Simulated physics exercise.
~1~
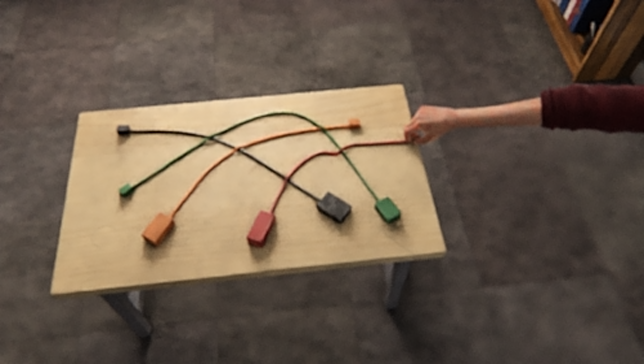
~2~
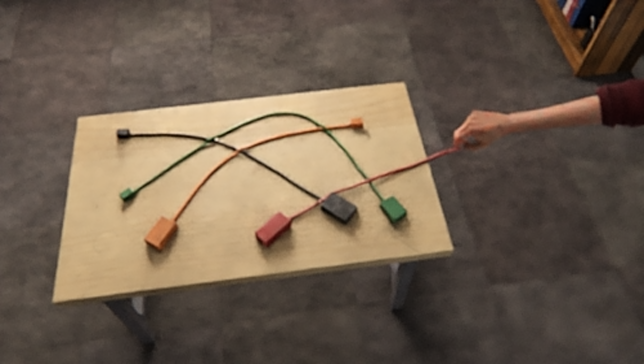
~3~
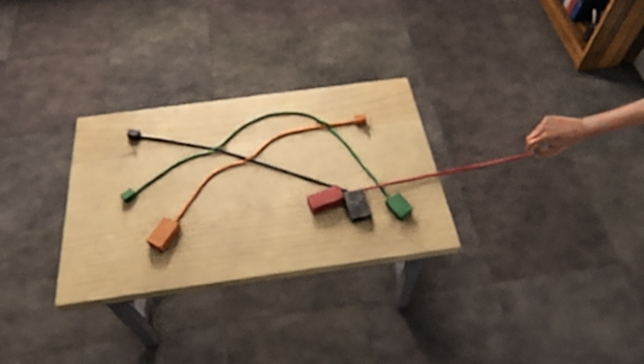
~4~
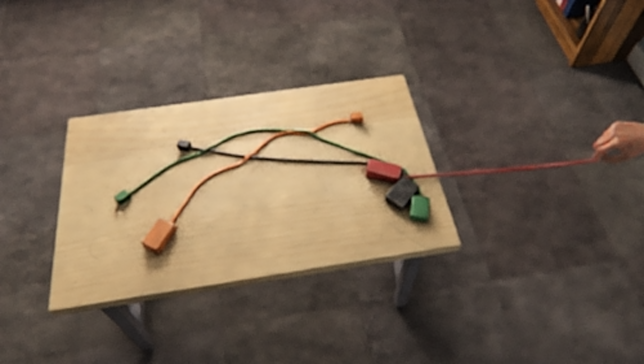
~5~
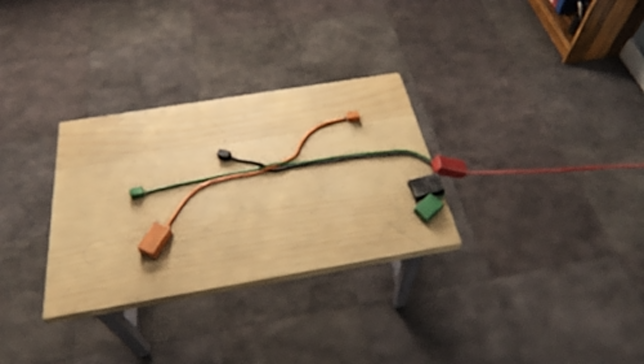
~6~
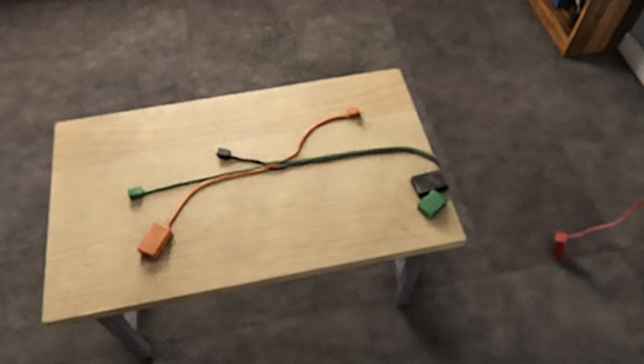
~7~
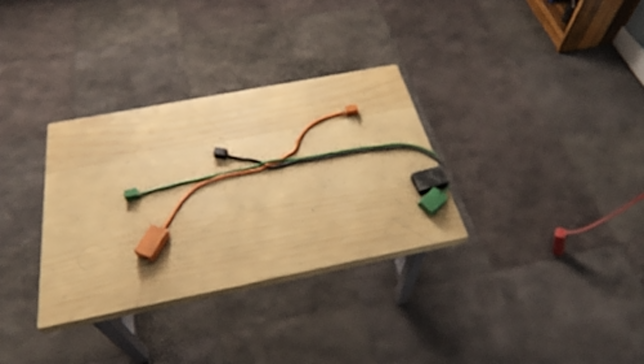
A hand pulled the red cord off the right side of a wooden table, its block bumping the black and green ones toward the edge before dropping off, while the orange cord's ends stayed put and the other cords lay bunched together.
